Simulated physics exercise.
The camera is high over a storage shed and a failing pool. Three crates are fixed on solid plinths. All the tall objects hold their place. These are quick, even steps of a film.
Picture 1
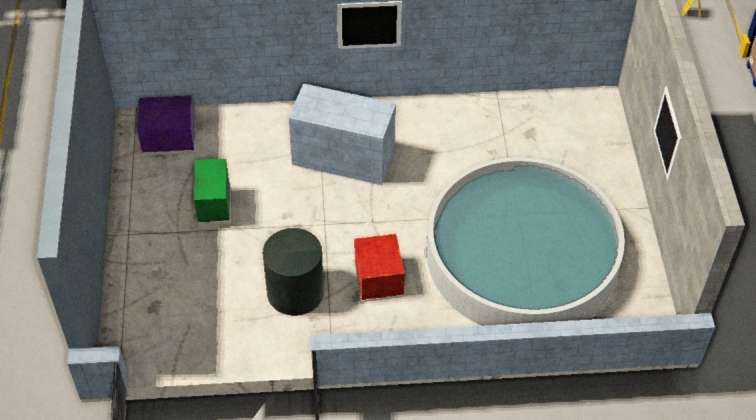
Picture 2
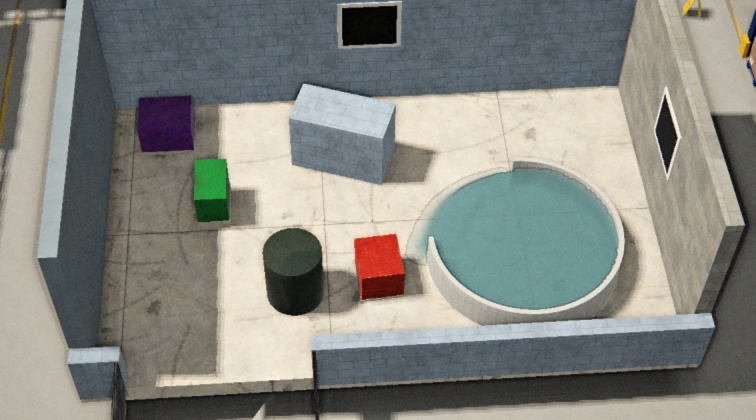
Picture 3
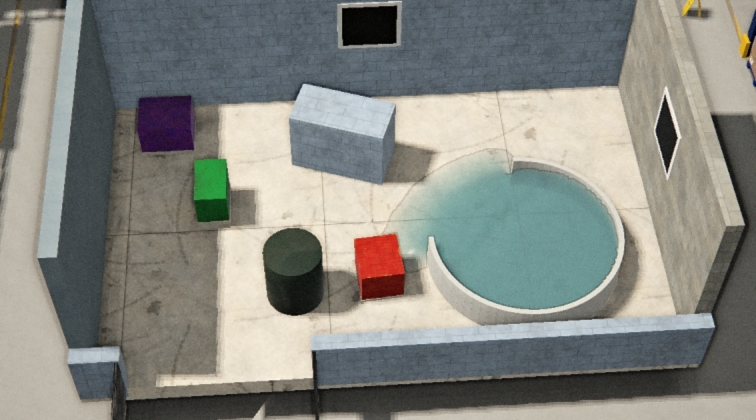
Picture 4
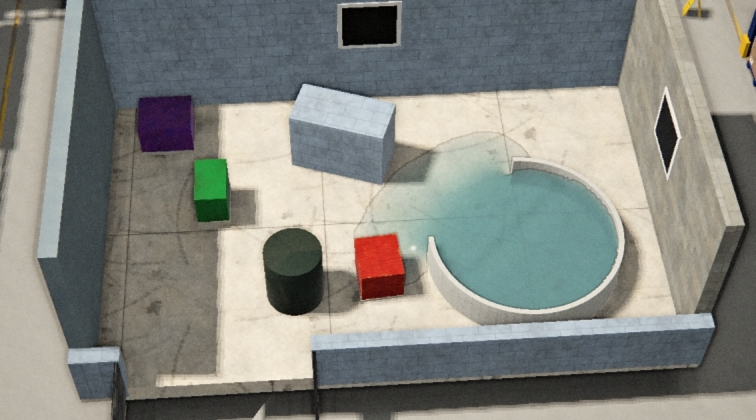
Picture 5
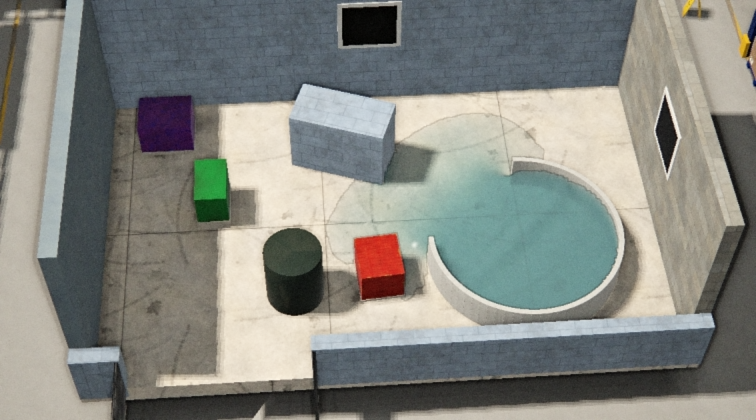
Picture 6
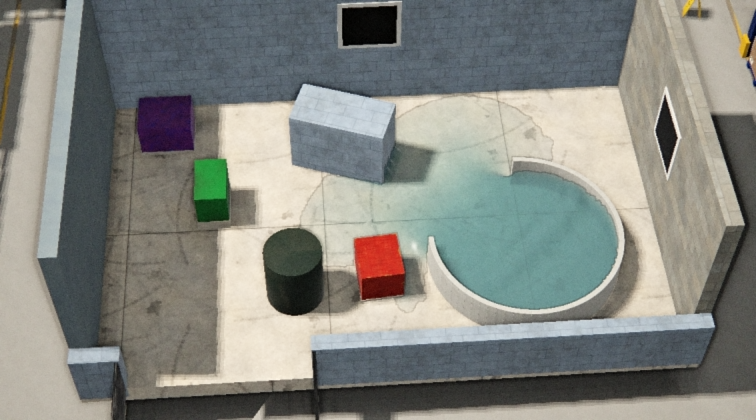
In a walled yard, a round pool's far side opens and water spreads across the floor.
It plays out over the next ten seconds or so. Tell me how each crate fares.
The green crate gets wet; the red crate gets wet; the purple crate gets wet.
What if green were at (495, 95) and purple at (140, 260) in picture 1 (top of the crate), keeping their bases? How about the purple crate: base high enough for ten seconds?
In short: Purple gets wet.
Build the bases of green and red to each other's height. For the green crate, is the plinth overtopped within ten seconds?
Green is soaked.
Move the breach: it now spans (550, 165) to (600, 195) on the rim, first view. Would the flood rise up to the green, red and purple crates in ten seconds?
In short: Green crate escapes it; red crate ends up wet; purple crate ends up wet.
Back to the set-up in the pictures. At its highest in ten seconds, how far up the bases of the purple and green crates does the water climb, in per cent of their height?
Near 360 and 140 in a hundred.
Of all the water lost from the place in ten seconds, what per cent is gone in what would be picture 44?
Close to 15 %.
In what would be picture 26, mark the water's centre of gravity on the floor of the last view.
I would point to (405, 193).
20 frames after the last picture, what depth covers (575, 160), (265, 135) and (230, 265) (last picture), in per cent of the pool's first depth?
About 6, 8 and 18 per cent.
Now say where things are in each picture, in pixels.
In the first frame, the pool at (526, 235) is whole and still.
In the second frame, water pours out on the pool's far side and has run to (421, 261).
In the third frame, the front is at (498, 153), out from the gap on the pool's far side.
In the fourth frame, water pours out on the pool's far side and has run to (500, 139).
In the fifth frame, water pours out on the pool's far side and has run to (500, 122).
In the sixth frame, the front is at (482, 102), out from the gap on the pool's far side.
A moment on, water covers 30 % of the floor; the green crate water round its plinth, the red crate water round its plinth, the purple crate not reached.
Next, water covers 45 % of the floor; the green crate water round its plinth, the red crate water round its plinth, the purple crate water round its plinth.
Then, water covers 70 % of the floor; the green crate water round its plinth, the red crate water round its plinth, the purple crate water round its plinth.
Later, water covers 85 % of the floor; the green crate water round its plinth, the red crate water round its plinth, the purple crate water round its plinth.
In the end, water covers 100 % of the floor; the green crate was topped, the red crate was topped, the purple crate was topped.
